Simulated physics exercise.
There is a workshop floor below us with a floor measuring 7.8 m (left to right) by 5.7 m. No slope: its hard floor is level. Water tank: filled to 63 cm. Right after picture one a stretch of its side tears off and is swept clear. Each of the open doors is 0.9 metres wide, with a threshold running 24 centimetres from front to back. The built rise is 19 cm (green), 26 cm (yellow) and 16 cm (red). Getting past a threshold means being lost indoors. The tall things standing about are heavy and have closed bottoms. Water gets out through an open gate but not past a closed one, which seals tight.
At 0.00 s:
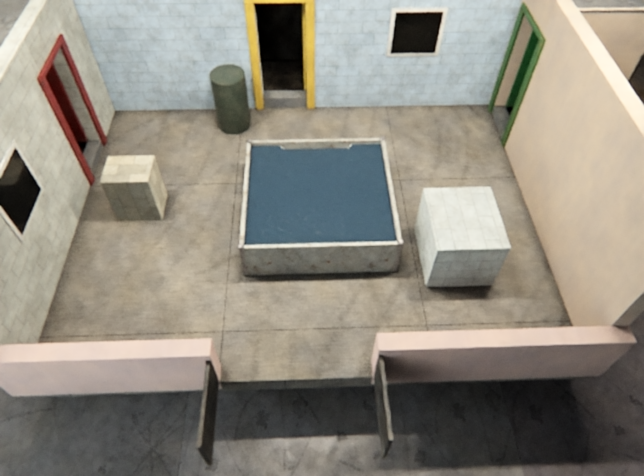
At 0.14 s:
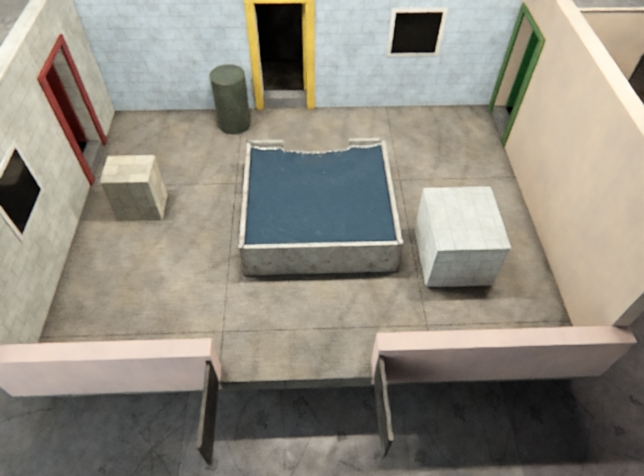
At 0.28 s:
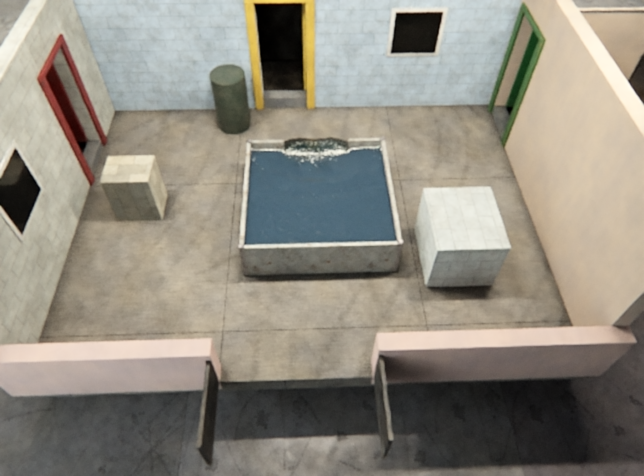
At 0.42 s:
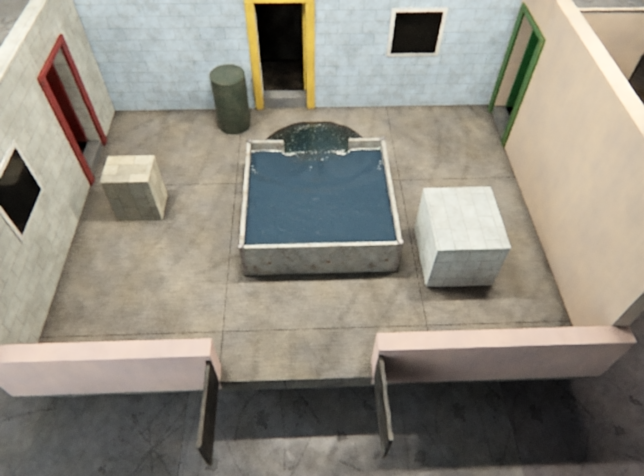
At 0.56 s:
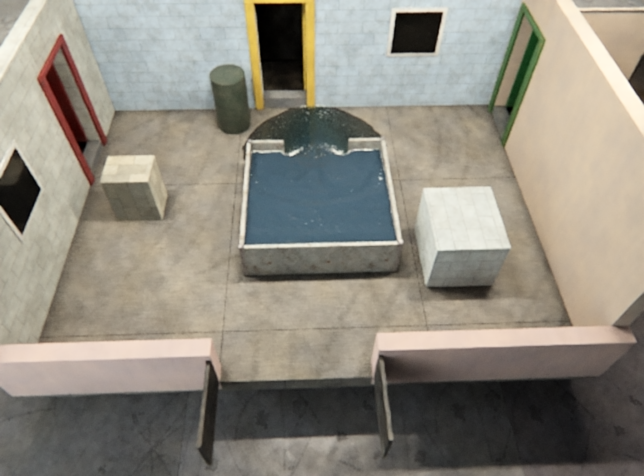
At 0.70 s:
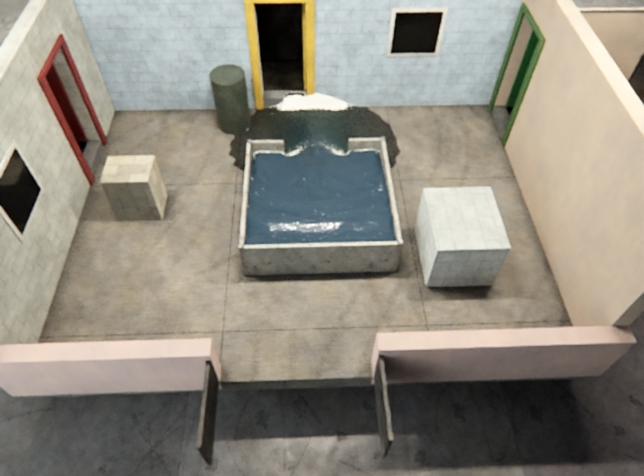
A large square tank of blue water lost part of its far side, and water poured through the gap, spreading in a dark, widening pool across the floor and splashing up against the back wall.
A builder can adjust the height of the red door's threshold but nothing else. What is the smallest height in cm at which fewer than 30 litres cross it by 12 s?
About 6 cm.
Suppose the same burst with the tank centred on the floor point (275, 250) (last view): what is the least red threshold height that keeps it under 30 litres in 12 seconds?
At least roughly 7.5 cm high.
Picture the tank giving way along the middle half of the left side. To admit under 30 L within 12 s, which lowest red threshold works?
Then 13.0 cm.
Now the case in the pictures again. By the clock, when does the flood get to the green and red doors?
Times: Green = 2.0 s, red = 2.4 s.
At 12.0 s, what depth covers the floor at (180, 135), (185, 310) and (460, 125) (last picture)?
Roughly 5, then 8, then 9 cm.
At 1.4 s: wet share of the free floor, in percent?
Around 15 per cent of the floor.
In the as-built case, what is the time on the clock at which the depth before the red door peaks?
Around 6.5 seconds.
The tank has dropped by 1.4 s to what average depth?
I'd put it at some 47 centimetres on average.
After 1.4 s water covers 15 % of the floor, deepest (41 cm) near (316, 110); it has not reached the red door.
After 3.0 s water covers 40 % of the floor, deepest (32 cm) near (255, 117); 9 cm at the red door, 0 litres in over its 16 cm threshold.
After 12.0 s water covers 100 % of the floor, deepest (12 cm) near (576, 342); 5 cm at the red door, 0 litres in over its 16 cm threshold.
At the red door as built, the water arrived by 2.5 s and peaked near 11 cm at 6.4 s.
Run again over the same 12 s with other heights there, 45 litres in over 5 cm, 19 litres over 6.5 cm. The limit of 30 litres is kept from about 6 cm up.
